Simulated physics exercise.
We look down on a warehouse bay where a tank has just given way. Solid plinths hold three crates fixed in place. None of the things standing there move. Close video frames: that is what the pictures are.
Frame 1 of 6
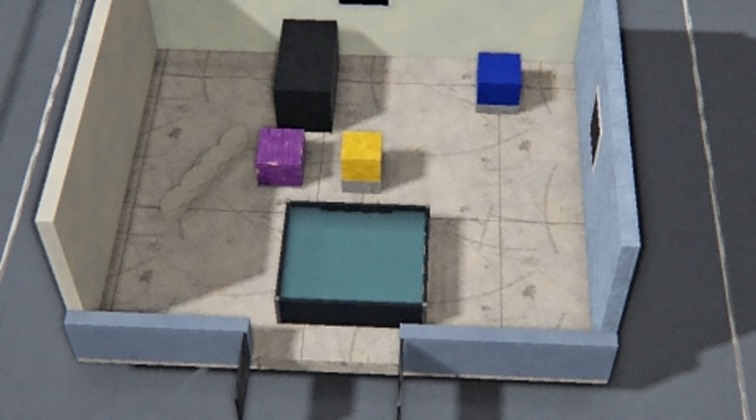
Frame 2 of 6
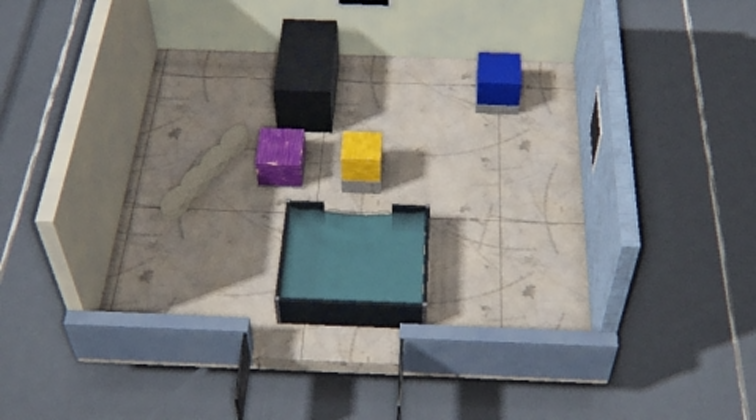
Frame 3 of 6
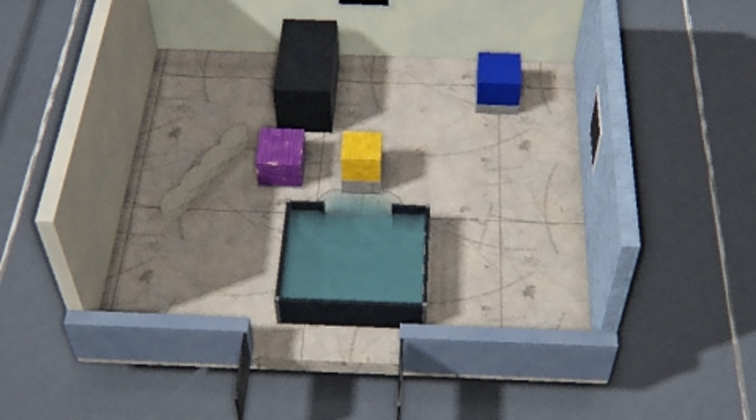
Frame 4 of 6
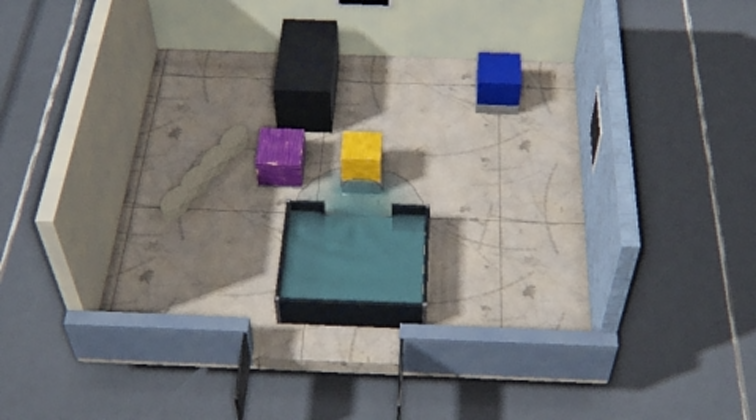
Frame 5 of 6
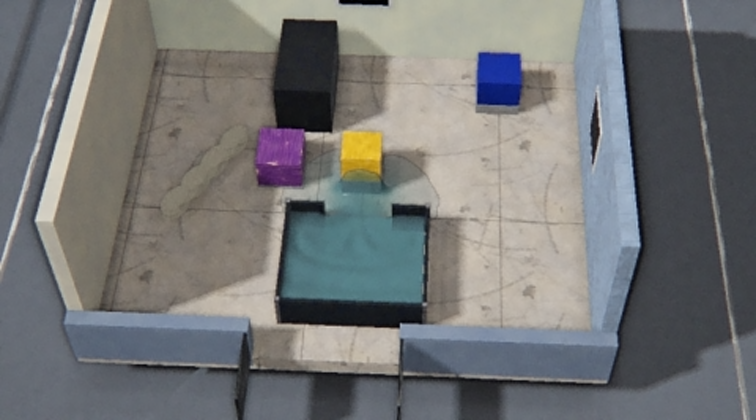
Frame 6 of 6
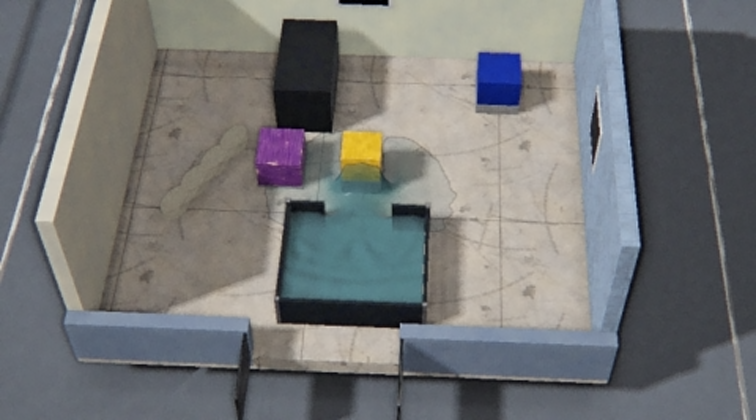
The clip opens on still teal water in a dark-rimmed tank, with purple, yellow, blue and black blocks beyond it. A gap appears in the tank's far side, and water pours out toward the yellow block, reaches its base and spreads around it across the floor.
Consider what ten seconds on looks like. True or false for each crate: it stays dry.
Purple crate: False, it gets wet; blue crate: True, it stays dry; yellow crate: False, it gets wet.
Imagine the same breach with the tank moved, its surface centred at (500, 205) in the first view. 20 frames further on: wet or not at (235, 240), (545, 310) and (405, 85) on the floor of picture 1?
Results in order - left untouched, left untouched, swamped.
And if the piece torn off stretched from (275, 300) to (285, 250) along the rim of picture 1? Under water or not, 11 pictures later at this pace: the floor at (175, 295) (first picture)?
The place in question is sitting in a puddle.
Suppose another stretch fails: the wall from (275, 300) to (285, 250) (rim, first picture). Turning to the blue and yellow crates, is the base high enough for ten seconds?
In that case the blue crate is never flooded and the yellow crate is never flooded.
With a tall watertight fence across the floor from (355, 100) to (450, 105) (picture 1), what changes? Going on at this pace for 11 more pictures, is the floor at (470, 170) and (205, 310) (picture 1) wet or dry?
In order, I'd call them inundated and bare.
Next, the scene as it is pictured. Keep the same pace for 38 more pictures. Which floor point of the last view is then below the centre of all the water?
It's close to (375, 205).
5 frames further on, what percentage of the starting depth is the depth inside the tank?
Near 70 in a hundred.
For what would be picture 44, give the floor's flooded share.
I reckon 70 per cent or so.
A moment on, water covers 20 % of the floor; the purple crate water round its plinth, the blue crate water round its plinth, the yellow crate water round its plinth.
Next, water covers 40 % of the floor; the purple crate water round its plinth, the blue crate water round its plinth, the yellow crate water round its plinth.
Then, water covers 55 % of the floor; the purple crate water round its plinth, the blue crate water round its plinth, the yellow crate water round its plinth.
Later, water covers 70 % of the floor; the purple crate water round its plinth, the blue crate water round its plinth, the yellow crate water round its plinth.
In the end, water covers 95 % of the floor; the purple crate was topped, the blue crate stayed above the water, the yellow crate was topped.
